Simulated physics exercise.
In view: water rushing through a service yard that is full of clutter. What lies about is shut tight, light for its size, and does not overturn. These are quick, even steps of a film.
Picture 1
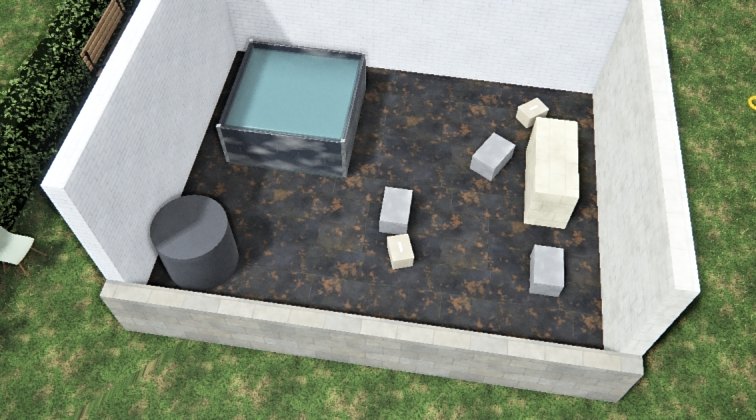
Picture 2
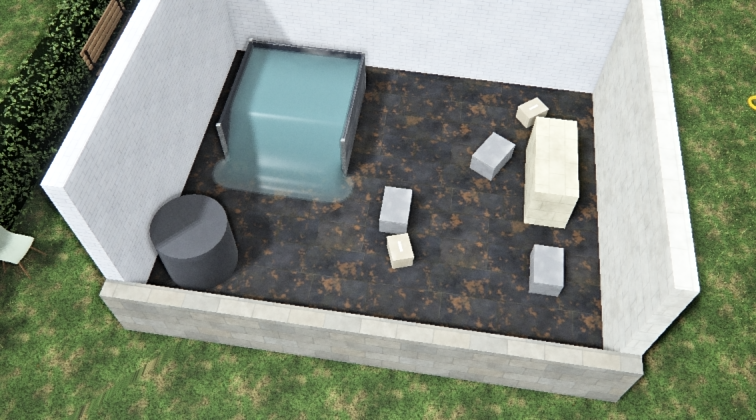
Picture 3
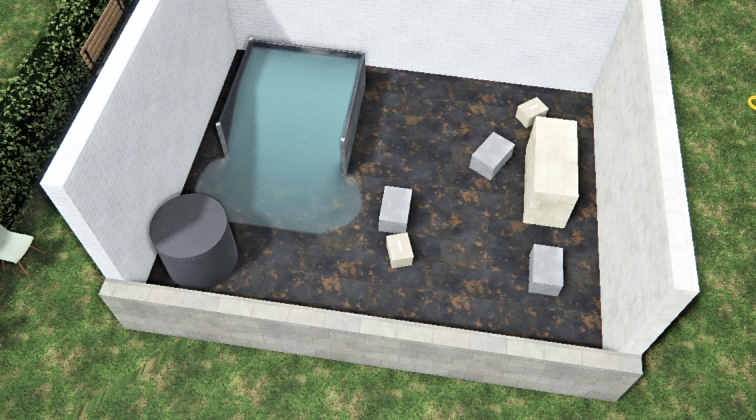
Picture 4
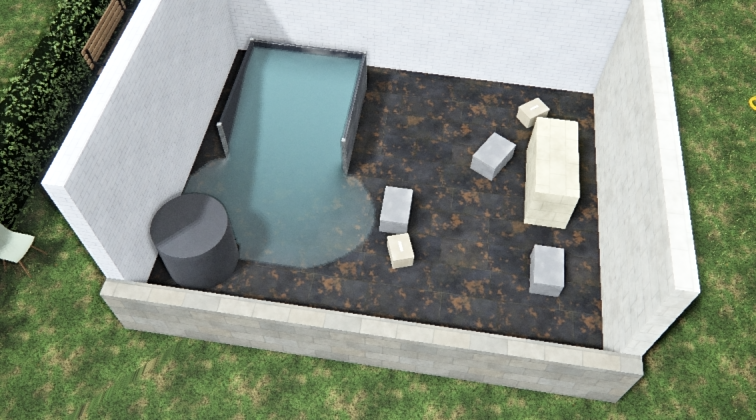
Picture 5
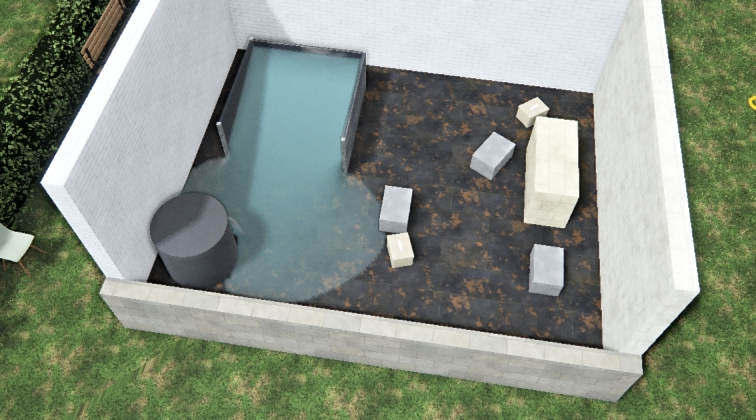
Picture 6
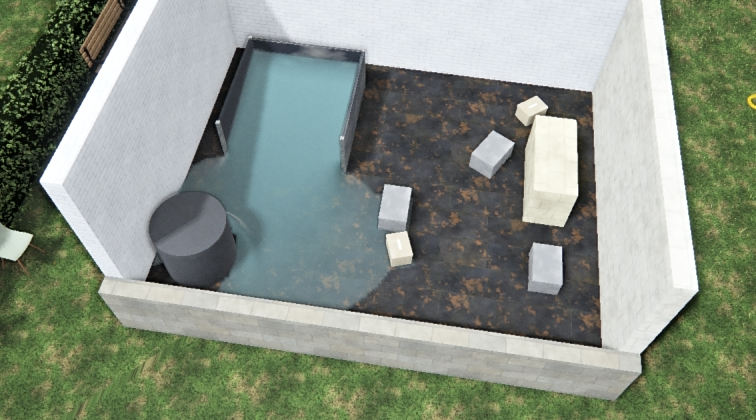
Walled service yard with water rushing from an open-fronted tank, spreading around a dark cylinder and reaching two nearly still blocks.
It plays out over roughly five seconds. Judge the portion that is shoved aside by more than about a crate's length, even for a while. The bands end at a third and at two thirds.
Share: From one to two thirds.
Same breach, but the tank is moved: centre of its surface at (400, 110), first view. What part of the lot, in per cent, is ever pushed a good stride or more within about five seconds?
Some 60 per cent.
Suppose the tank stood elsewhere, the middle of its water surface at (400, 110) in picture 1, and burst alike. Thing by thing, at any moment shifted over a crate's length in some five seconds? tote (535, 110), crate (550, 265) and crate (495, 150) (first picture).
In turn: Under that, pushed that far, under that.
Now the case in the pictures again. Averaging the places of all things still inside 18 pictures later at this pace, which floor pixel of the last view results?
Close to (503, 186).
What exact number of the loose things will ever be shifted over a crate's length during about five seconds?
I count 3.
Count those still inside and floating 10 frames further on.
That makes 0.
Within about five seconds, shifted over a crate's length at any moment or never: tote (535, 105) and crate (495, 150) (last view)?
As listed: Not that far, under that.
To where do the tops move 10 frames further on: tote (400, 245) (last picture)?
Around (454, 261).
A moment on, 0 of 5 are well off their spots; 0 afloat.
Next, 1 of 5 are well off their spots; 0 afloat.
Later, 2 of 5 are well off their spots; 1 afloat.
In the end, 3 of 5 are well off their spots, and 3 have been at some point; 2 afloat.
